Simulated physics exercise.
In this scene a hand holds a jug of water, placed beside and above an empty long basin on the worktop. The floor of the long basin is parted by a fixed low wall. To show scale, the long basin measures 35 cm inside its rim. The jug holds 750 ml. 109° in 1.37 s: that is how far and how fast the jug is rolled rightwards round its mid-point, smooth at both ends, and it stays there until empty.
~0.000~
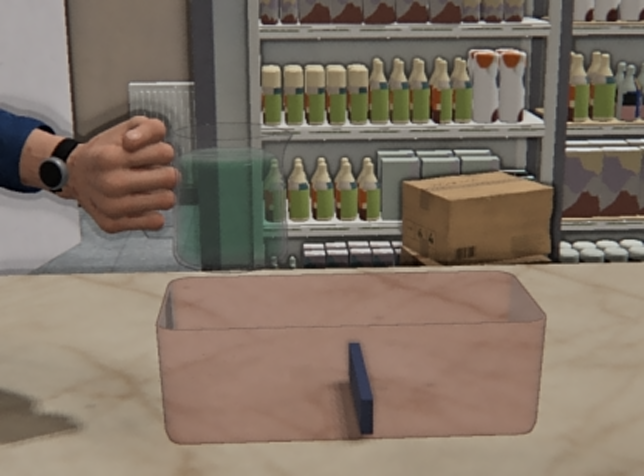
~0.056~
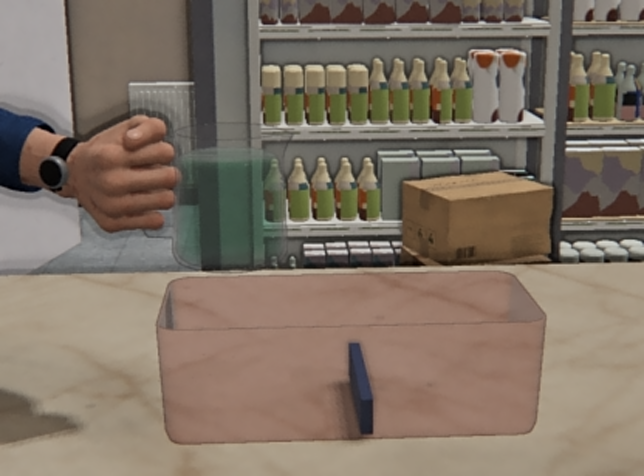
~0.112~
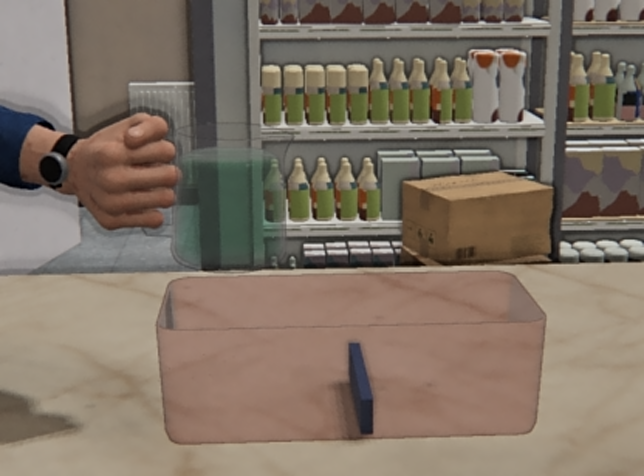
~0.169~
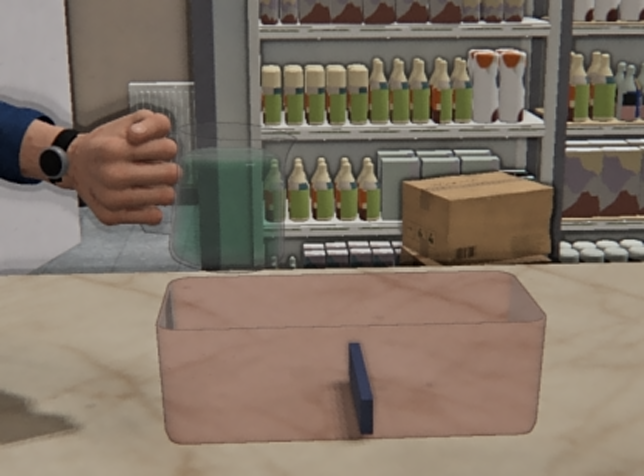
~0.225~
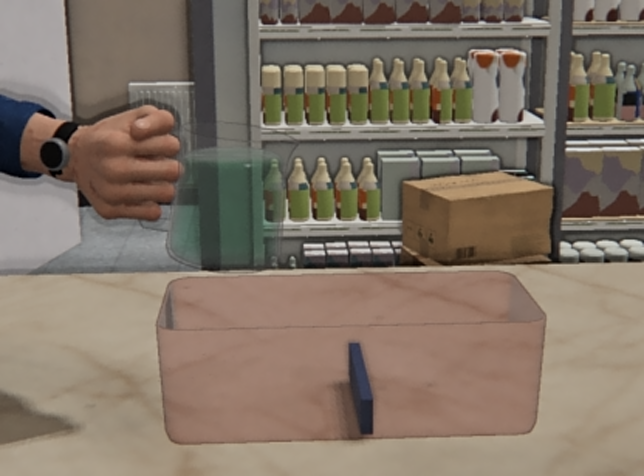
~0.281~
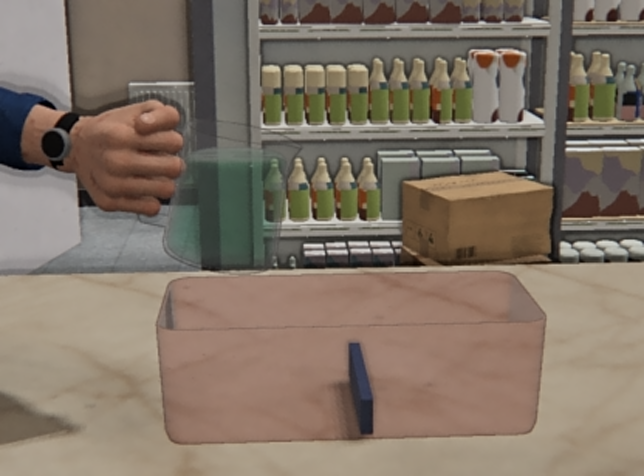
A hand slowly tilts a jug of green water slightly rightwards above an empty basin.
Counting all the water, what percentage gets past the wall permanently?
The share past the wall is about 66 per cent.
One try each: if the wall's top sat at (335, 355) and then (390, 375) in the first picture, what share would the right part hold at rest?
In turn about 85 and 30 per cent.
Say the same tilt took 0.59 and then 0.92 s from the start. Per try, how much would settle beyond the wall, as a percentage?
55 then 60 %.
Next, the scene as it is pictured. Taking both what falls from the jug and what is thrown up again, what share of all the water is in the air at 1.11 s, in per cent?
Around 14 per cent of the liquid is in flight.
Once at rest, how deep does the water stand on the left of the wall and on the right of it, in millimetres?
Depths at rest: Left around 10 mm, right around 22 mm.
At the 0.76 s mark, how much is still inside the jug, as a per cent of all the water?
Close to 88 in a hundred.
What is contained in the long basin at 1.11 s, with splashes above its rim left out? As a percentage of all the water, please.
Near 52 in a hundred.
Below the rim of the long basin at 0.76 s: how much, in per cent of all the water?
Some 3 per cent.
Then, 0.76 s in, the tilt is 64° and 87 per cent is still to pour, 0 is left of the wall and 3 right of it.
Then, 1.11 s in, the tilt is 99° and 34 per cent is still to pour, 5 is left of the wall and 46 right of it.
Then, 1.47 s in, the tilt is 109° and 3 per cent is still to pour, 27 is left of the wall and 67 right of it.
Then, 1.87 s in, the tilt is 109° and 0 per cent is still to pour, 33 is left of the wall and 66 right of it.
Finally, 33 per cent lies left of the wall, 66 right of it and 0 outside.
